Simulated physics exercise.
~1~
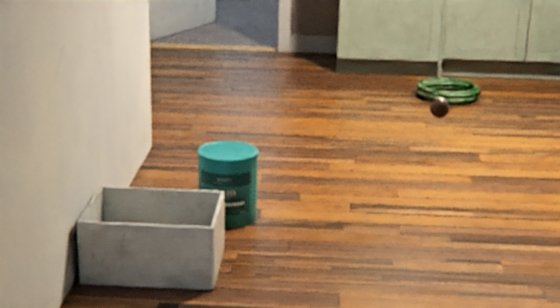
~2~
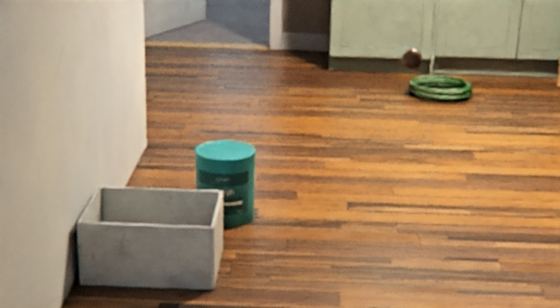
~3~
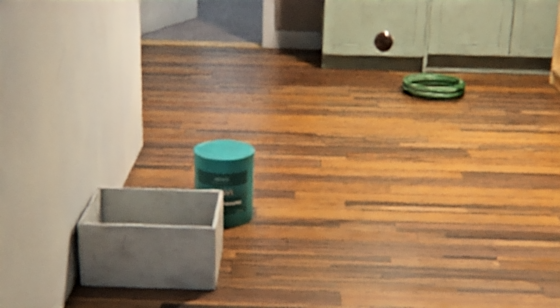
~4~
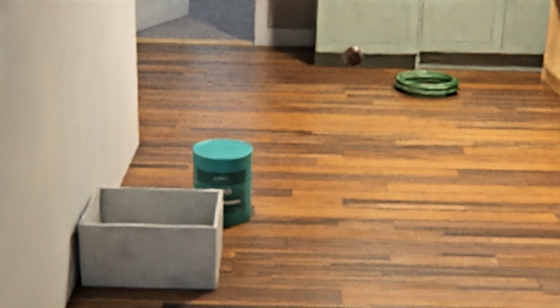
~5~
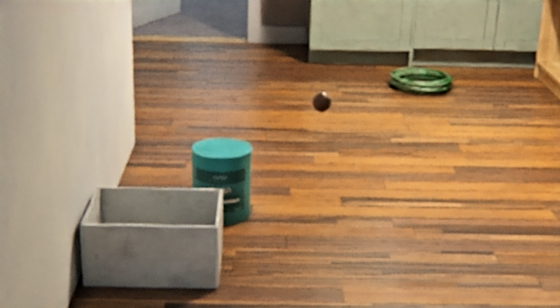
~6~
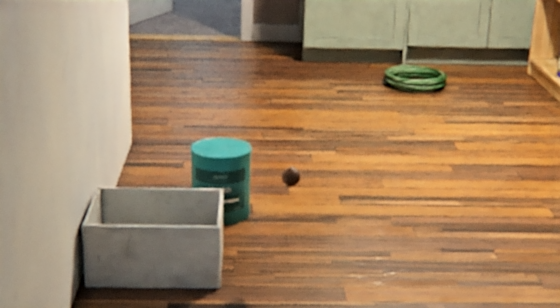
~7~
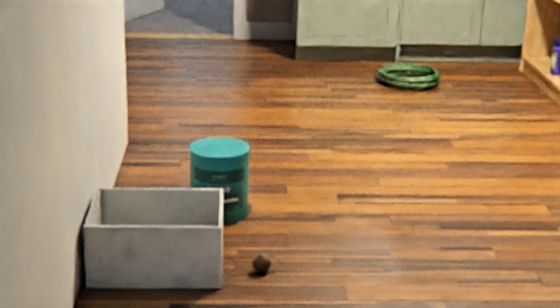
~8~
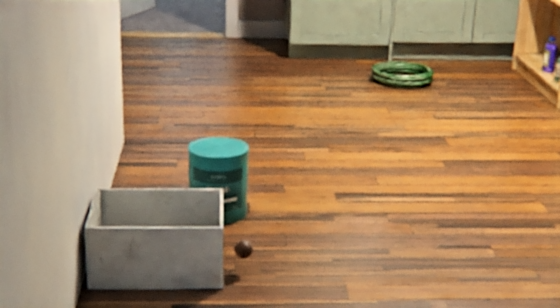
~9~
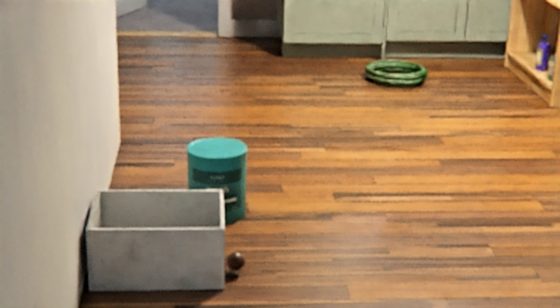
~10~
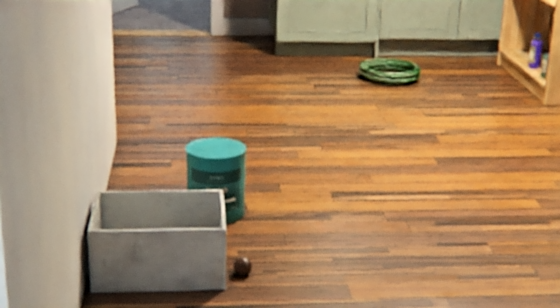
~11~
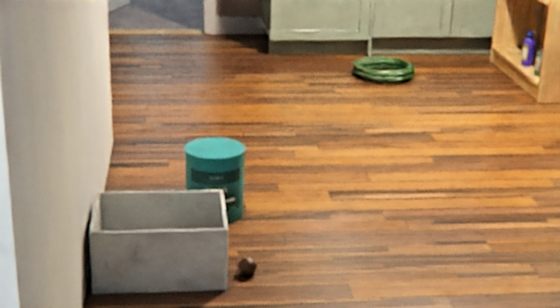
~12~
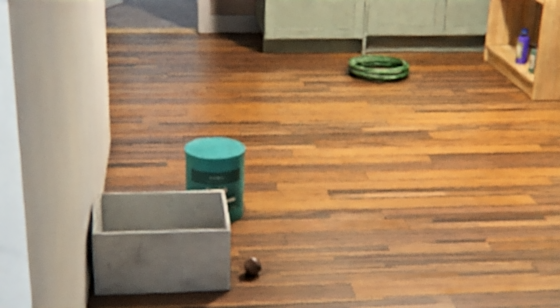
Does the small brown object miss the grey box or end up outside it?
Yes, it ends up on the wooden floor just to the right of the grey box.
